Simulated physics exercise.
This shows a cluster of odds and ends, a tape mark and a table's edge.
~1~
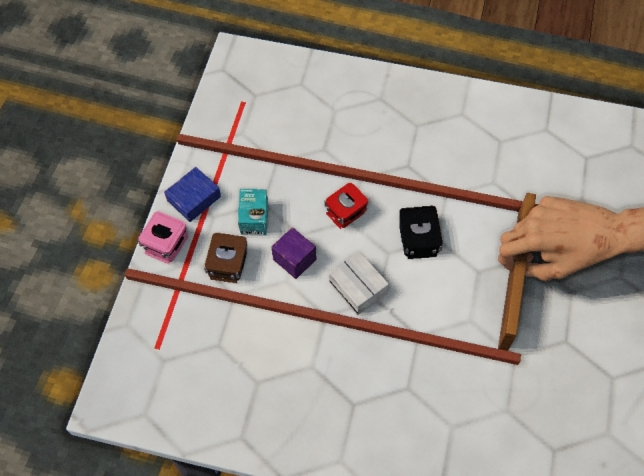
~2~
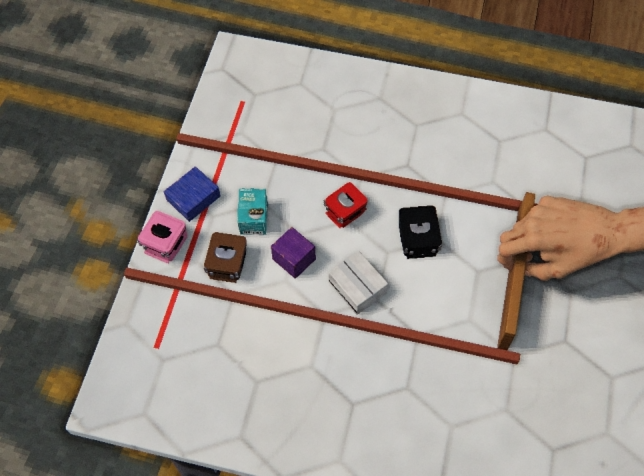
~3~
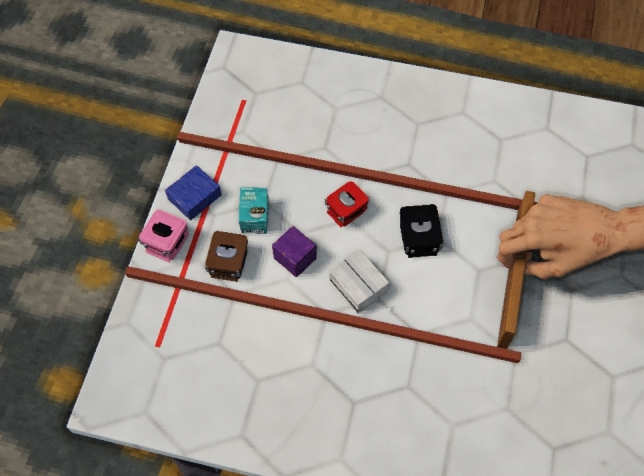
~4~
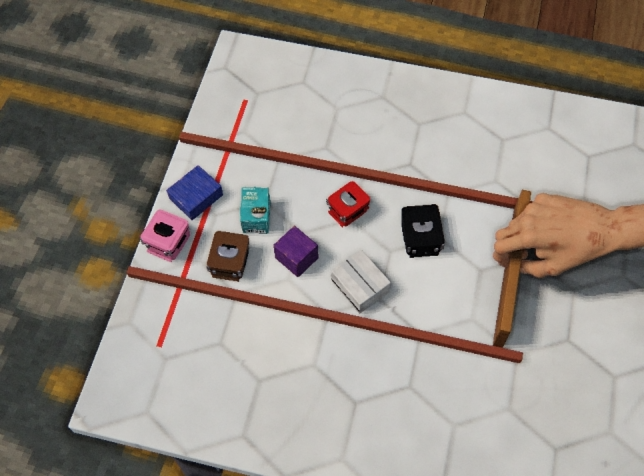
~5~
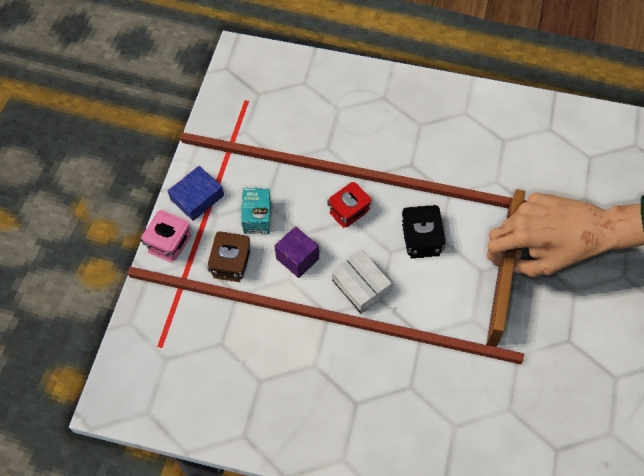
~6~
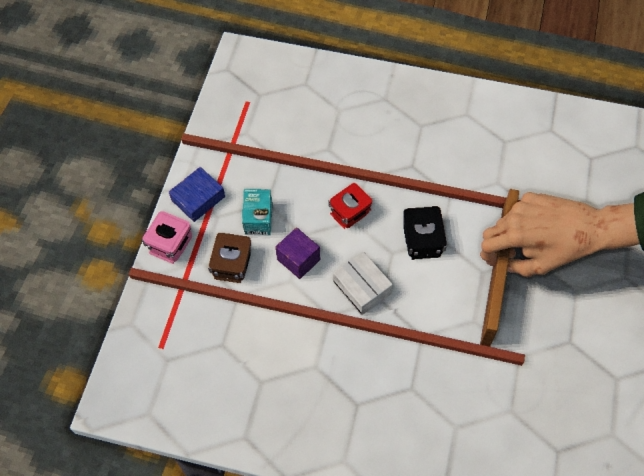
A hand slides a wooden bar slightly left between two rails toward small colourful blocks.
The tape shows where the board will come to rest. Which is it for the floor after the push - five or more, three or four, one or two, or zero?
For the floor it is three or four.
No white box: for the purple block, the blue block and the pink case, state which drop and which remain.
The purple block keeps its place, the blue block ends up down and the pink case ends up down.
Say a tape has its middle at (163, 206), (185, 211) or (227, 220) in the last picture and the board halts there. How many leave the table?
Tallies in the order asked: 8, 5, 3.
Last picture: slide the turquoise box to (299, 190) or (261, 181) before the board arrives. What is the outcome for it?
The turquoise box drops away, then drops away.
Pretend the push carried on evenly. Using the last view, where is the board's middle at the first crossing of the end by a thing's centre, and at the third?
The middle sits near (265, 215) at the first moment and near (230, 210) at the second.
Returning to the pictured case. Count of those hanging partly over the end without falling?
The number overhanging is 2.
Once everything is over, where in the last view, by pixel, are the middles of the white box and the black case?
Roughly at (172, 254) and at (199, 182), in that order.
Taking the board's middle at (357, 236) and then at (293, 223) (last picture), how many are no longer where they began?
In order, the tallies are 4 and 7.
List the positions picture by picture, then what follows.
In the first picture, pink case (164, 238); blue block (193, 194); brown case (227, 258); board (517, 270); tape (204, 216).
In the second picture, blue block (192, 194); red case (346, 206).
In the third picture, brown case (228, 257); purple block (295, 252).
In the fourth picture, pink case (167, 236); white box (360, 282).
In the fifth picture, blue block (196, 193); black case (423, 232).
In the sixth picture, pink case (169, 238); blue block (197, 194); brown case (231, 258); board (500, 266); tape (208, 215).
Soon after, none off yet; pink case at rest near (169, 238); blue block at rest near (197, 194); brown case at rest near (231, 258).
After that, none off yet; pink case moving near (161, 236); blue block displaced about its own width near (157, 189); brown case displaced about its own width near (190, 254).
In the end, the number that fall off is three or four; gone, turquoise box, blue block and pink case.
